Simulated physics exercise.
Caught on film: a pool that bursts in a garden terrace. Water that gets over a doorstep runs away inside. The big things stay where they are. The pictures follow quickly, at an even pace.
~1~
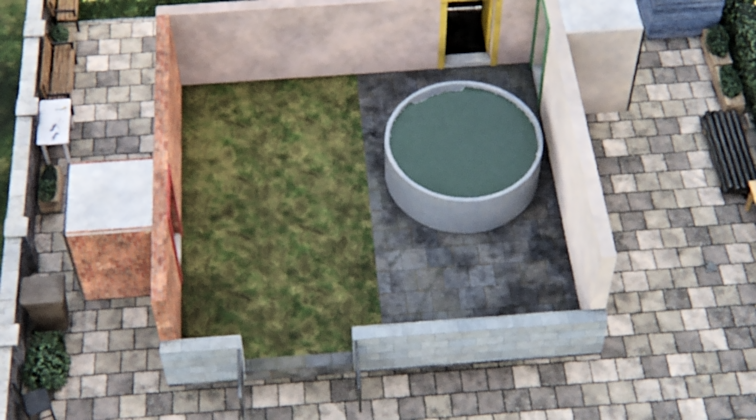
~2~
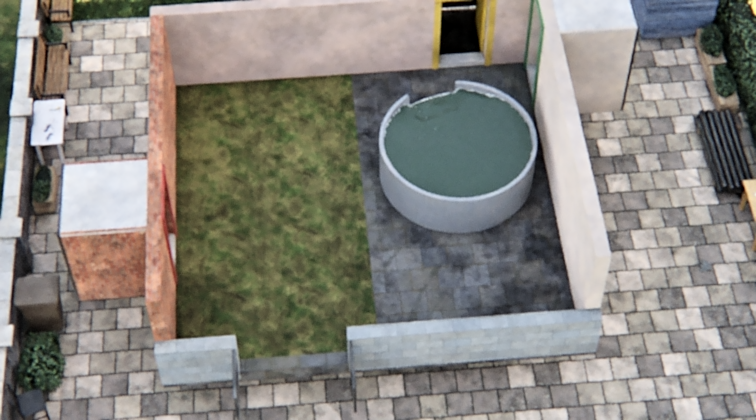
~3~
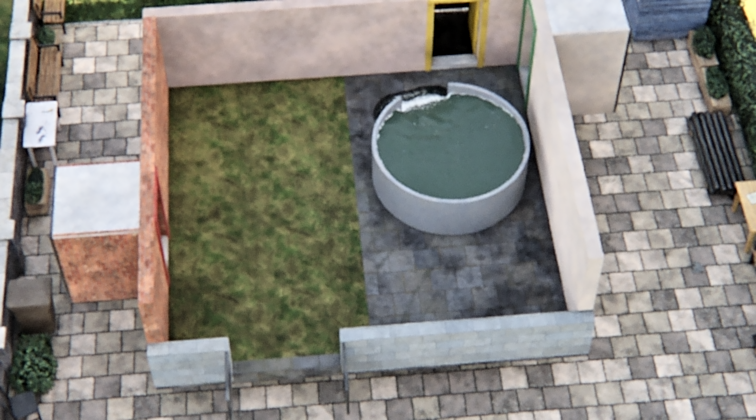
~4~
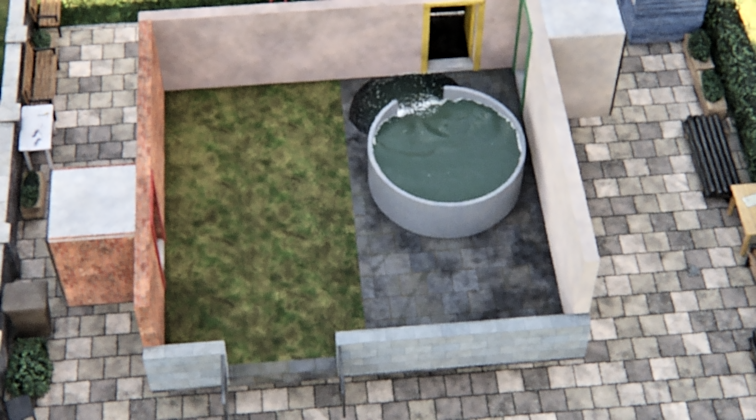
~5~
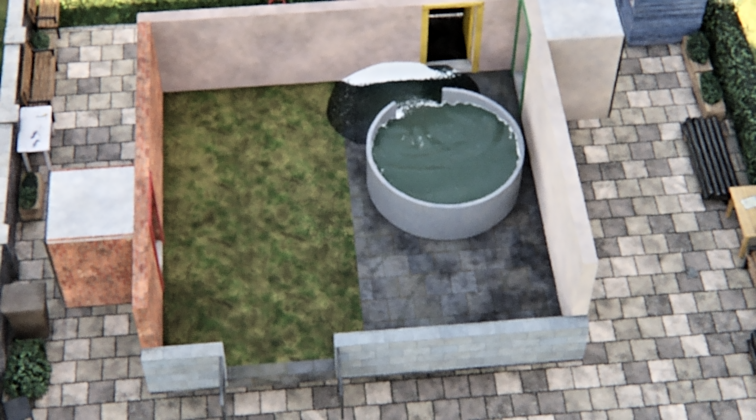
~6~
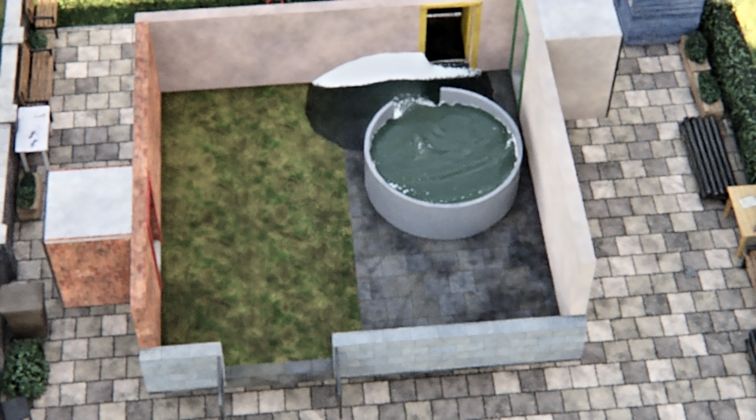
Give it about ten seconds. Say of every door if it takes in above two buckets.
The red door holds within the limit; the green door floods; the yellow door floods.
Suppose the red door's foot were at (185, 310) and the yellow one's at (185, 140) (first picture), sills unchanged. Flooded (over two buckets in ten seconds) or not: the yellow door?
Then: The yellow door lets more in.
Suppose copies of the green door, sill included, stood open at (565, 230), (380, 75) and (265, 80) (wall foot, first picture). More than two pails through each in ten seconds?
As listed: Lets less in, is over, takes less.
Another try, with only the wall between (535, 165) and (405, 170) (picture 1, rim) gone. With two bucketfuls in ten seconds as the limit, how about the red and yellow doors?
One by one: The red one is over, the yellow one stays under.
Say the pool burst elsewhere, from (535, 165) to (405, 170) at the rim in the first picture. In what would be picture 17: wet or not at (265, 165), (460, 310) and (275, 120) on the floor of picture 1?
In that order: No water, awash, clear.
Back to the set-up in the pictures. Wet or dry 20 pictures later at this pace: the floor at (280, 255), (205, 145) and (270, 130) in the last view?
In turn: Free of water, covered, awash.
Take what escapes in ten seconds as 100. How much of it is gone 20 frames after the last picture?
About 45 per cent.
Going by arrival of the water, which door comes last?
It is the red door.
A moment on, water covers 15 % of the floor; the red door not reached, the green door wet at the sill, nothing in, the yellow door over two buckets in.
Next, water covers 30 % of the floor; the red door not reached, the green door over two buckets in, the yellow door far over two buckets in.
Then, water covers 45 % of the floor; the red door not reached, the green door over two buckets in, the yellow door far over two buckets in.
Later, water covers 80 % of the floor; the red door wet at the sill, nothing in, the green door far over two buckets in, the yellow door far over two buckets in.
In the end, water covers 100 % of the floor; the red door wet at the sill, nothing in, the green door far over two buckets in, the yellow door far over two buckets in.
